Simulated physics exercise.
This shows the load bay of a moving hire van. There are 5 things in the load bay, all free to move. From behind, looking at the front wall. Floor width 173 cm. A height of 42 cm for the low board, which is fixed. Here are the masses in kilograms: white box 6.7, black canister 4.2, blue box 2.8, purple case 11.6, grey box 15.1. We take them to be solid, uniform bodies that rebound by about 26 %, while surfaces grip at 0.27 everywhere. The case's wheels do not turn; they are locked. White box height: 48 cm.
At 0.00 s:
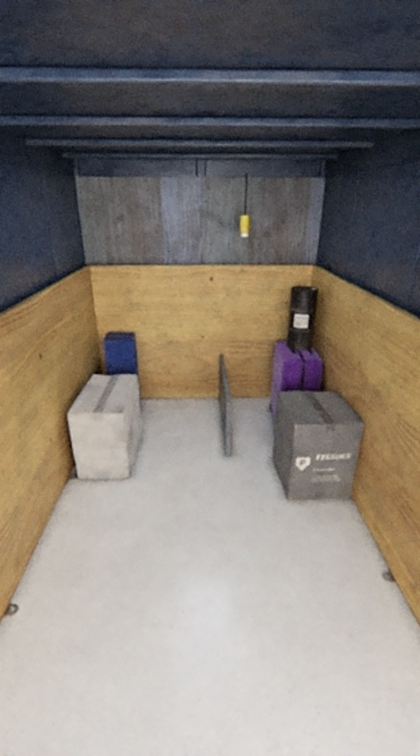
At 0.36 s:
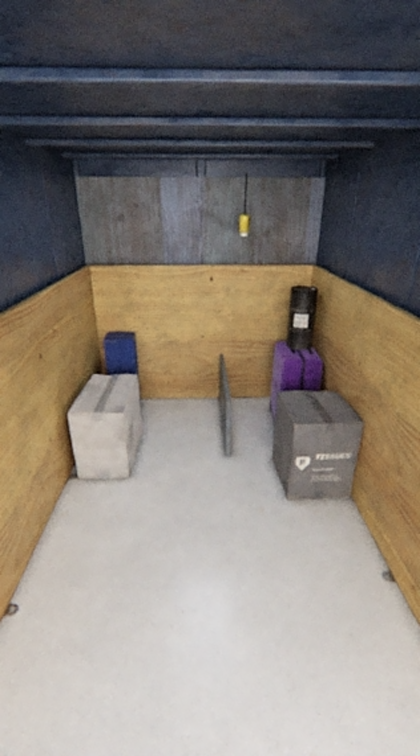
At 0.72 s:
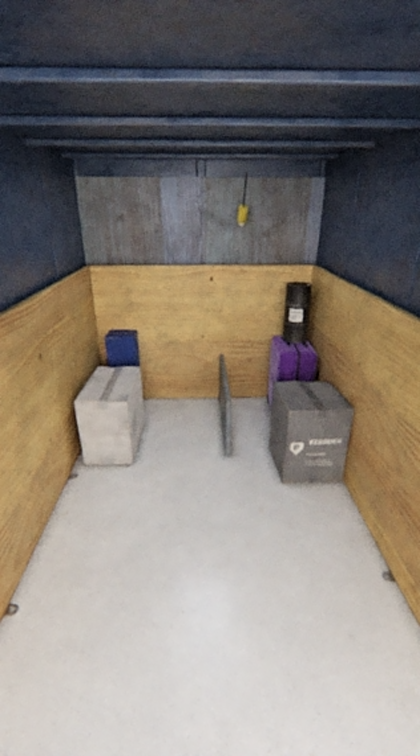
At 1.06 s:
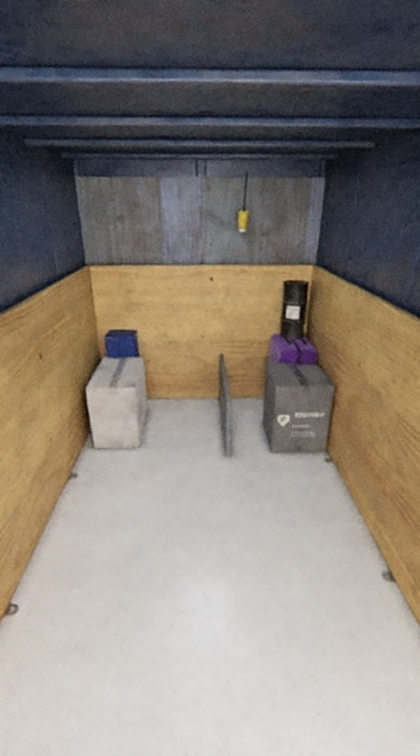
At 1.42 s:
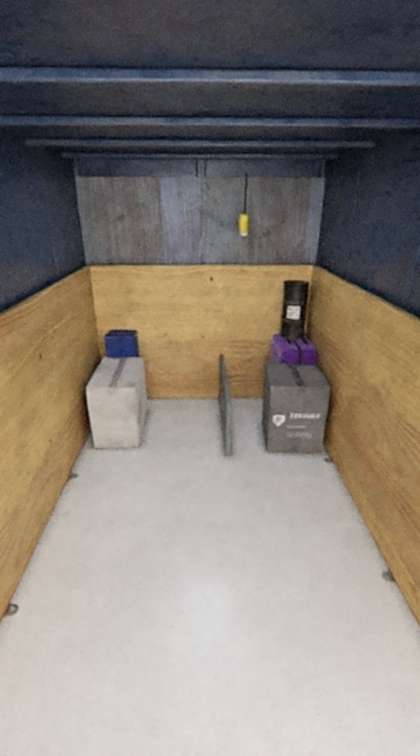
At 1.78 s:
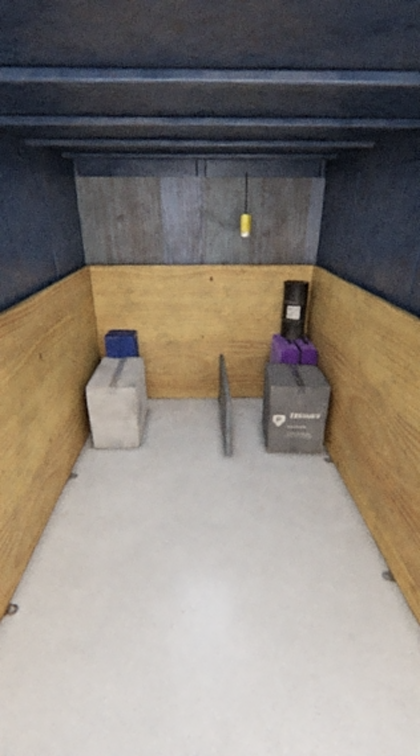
Grey and white boxes sliding forward towards the front wall of a van load bay, closing up to purple and blue luggage.
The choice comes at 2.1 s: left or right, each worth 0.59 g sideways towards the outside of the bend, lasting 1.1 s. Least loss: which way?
Left.
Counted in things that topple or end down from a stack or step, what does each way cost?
Turning left 0, turning right 1.
Turning left. At 2.48 s, push 0.59 g right; white box slid 35 cm near (129, 400); black canister slid 25 cm near (300, 310); grey box slid 46 cm.
After 2.68 s, push 0.59 g right; white box slid 43 cm near (154, 399); black canister slid 25 cm near (300, 310); grey box slid 46 cm.
After 2.88 s, push 0.59 g right; white box slid 66 cm near (196, 400); black canister slid 25 cm near (300, 310); blue box slid 55 cm.
At rest (3.8 s), not toppled but over 15 cm from the start, white box, black canister, blue box, purple case and grey box. Seen from the same camera at the end, white box near (197, 400), black canister near (300, 310).
Turning right instead, black canister tipped over or down from a stack or step, 1 of 5 in all.
